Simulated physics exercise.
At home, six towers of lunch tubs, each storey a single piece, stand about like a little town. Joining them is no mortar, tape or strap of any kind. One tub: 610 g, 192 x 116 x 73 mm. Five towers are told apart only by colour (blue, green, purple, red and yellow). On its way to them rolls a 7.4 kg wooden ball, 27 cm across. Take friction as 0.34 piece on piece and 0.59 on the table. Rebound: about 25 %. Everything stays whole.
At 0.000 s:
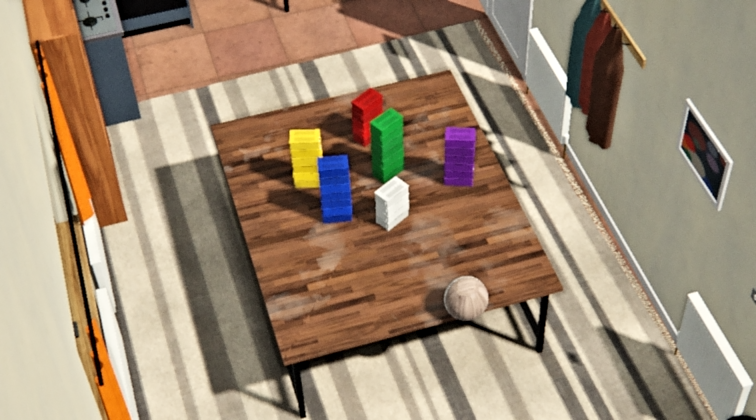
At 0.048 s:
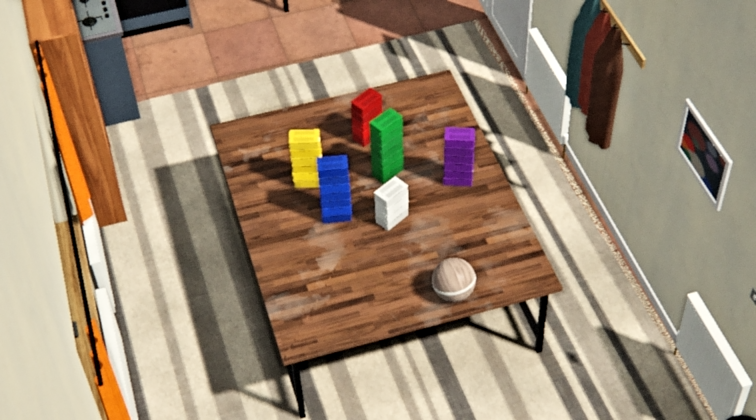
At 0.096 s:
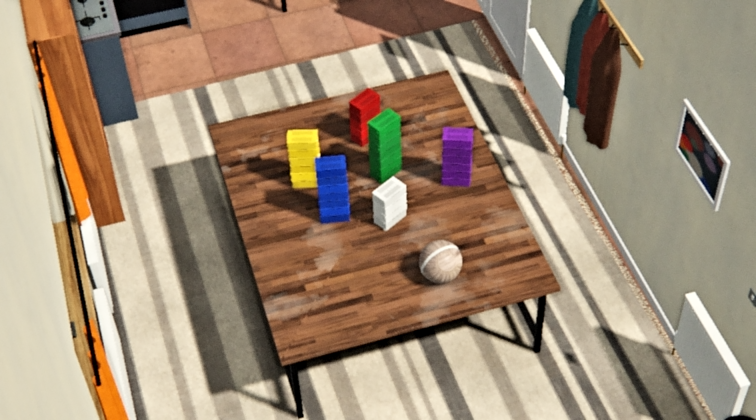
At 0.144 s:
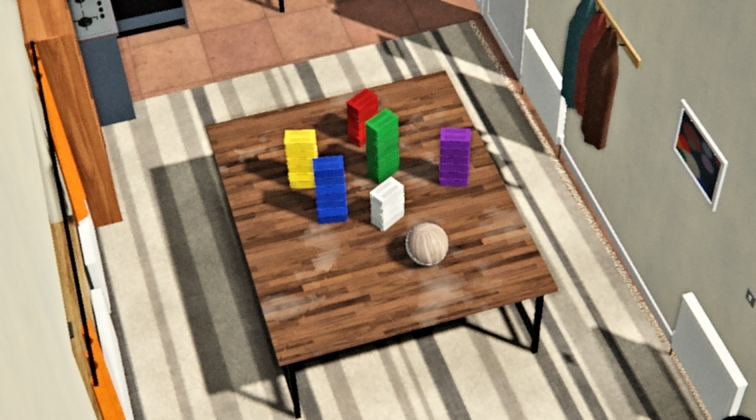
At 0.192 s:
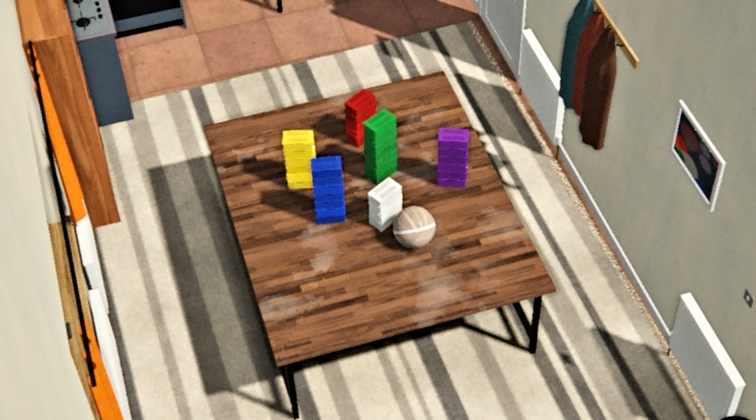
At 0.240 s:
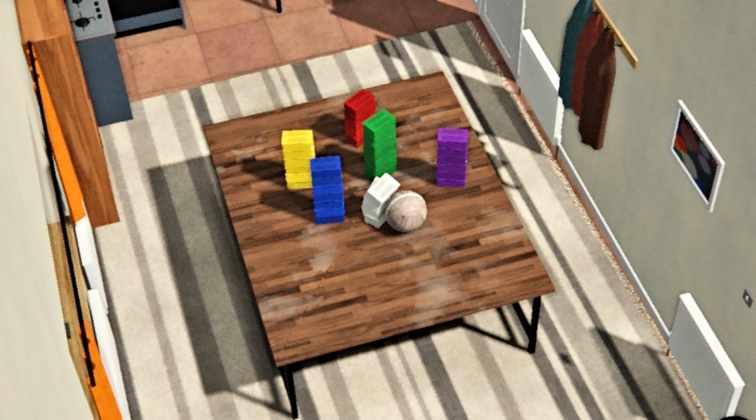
The video shows six colored block towers standing on a wooden table as a wooden ball rolls away from the near right edge toward them, then bumps the short white tower, which tilts to the left.
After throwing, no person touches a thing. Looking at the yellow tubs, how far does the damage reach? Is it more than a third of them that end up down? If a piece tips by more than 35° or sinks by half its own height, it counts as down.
No, fewer than one in three do.
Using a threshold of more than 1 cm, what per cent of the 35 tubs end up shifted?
The share is 60 %.
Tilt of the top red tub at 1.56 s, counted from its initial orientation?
Roughly 120°.
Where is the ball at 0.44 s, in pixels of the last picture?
Around (396, 169).
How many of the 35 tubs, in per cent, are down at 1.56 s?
35 per cent at that moment.
After 0.44 s, ball still moving; none of the 6 yellow tubs down (1 of 35 in all colours); top yellow tub unmoved; top green tub 8° from how it stood.
After 0.66 s, ball still moving; none of the 6 yellow tubs down (7 of 35 in all colours); top yellow tub 33 mm from its place; top green tub 68° from how it stood, 18 cm lower.
After 1.56 s, ball still moving; none of the 6 yellow tubs down (13 of 35 in all colours); top yellow tub 18 mm from its place; top green tub upside down.
In the end (2.4 s), ball rolling away; none of the 6 yellow tubs down (13 of 35 in all colours); top yellow tub 18 mm from its place; top green tub upside down. That is 0 per cent. From the last view, middles, top yellow tub near (295, 140), top green tub near (416, 198).
